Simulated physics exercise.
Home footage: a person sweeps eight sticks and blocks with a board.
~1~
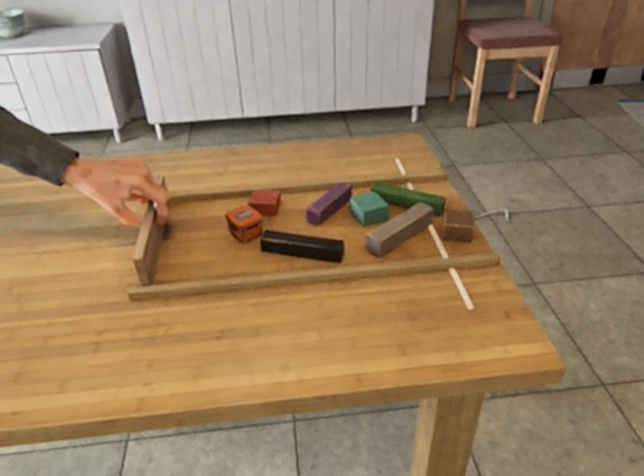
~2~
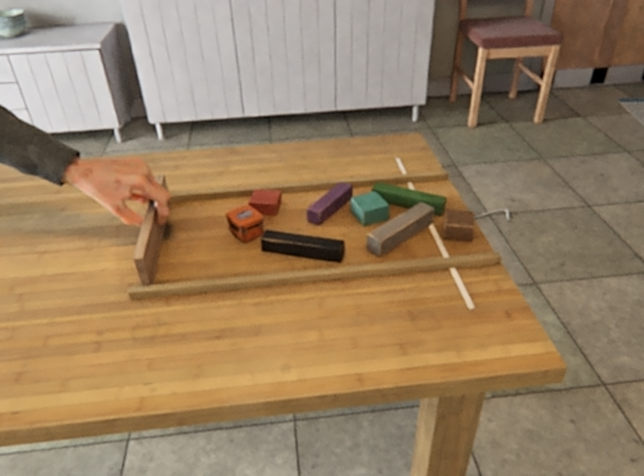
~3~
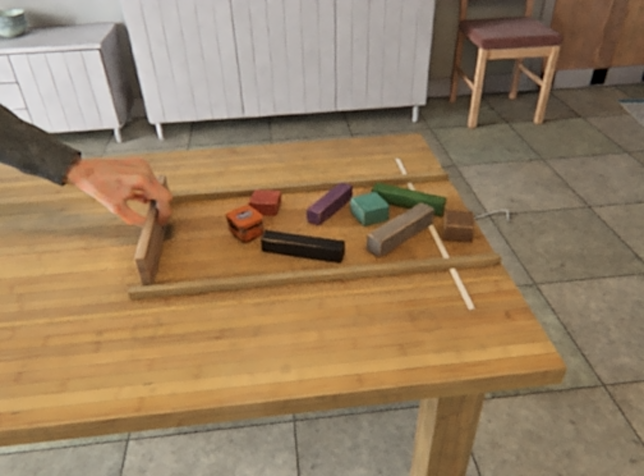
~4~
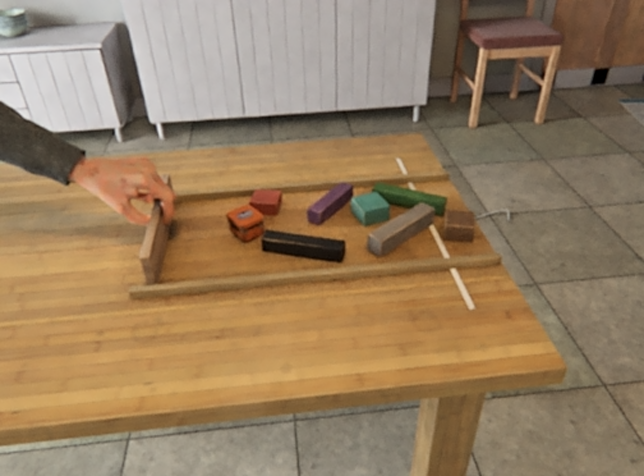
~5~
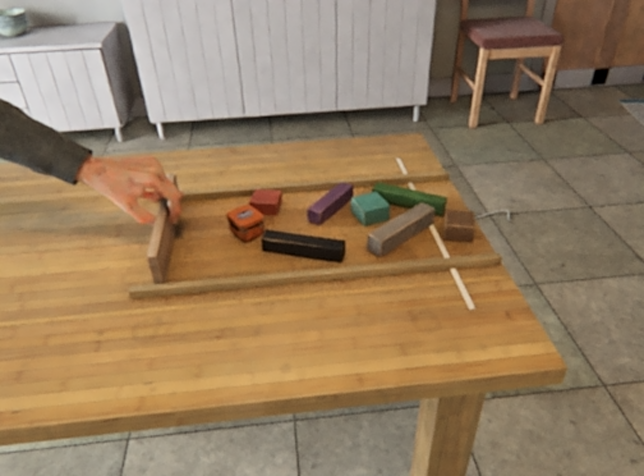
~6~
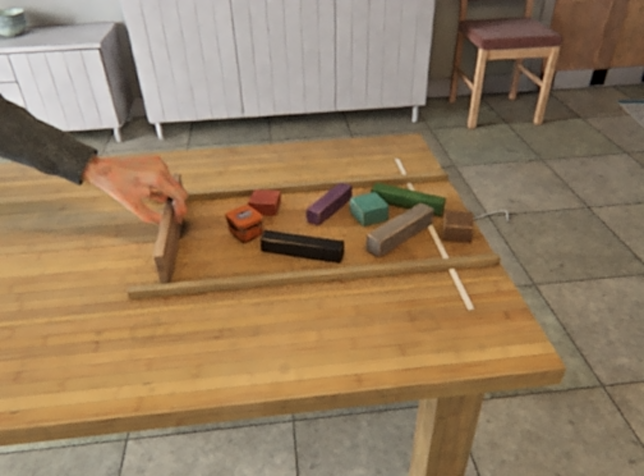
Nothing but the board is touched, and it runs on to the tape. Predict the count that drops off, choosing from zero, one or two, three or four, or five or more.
Off the edge: Three or four.
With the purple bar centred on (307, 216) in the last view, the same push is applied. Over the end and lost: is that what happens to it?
I reckon from there it stays aboard.
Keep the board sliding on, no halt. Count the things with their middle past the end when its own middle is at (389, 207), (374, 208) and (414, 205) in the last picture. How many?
The counts would come out as 1, 0 and 3.
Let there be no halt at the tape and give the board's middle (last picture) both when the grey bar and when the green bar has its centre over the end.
Middle: Roughly (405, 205); roughly (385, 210).
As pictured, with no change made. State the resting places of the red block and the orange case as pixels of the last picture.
Taking them in turn, first comes (427, 187), then (440, 212).
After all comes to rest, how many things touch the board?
3 touch it.
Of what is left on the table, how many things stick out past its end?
Looks like 3 of them.
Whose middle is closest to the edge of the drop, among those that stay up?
The turquoise block finishes closest.
A little later, none off yet; brown block at rest near (458, 226); green bar at rest near (408, 199); grey bar at rest near (401, 229).
Next, none off yet; brown block at rest near (458, 226); green bar at rest near (408, 198); grey bar shifted a little near (412, 224).
Later still, none off yet; brown block shifted about its own width near (477, 227); green bar shifted about its own width near (463, 192); grey bar shifted about its own width near (457, 214).
When it is over, the number that fall off is three or four; down, grey bar, green bar and brown block.
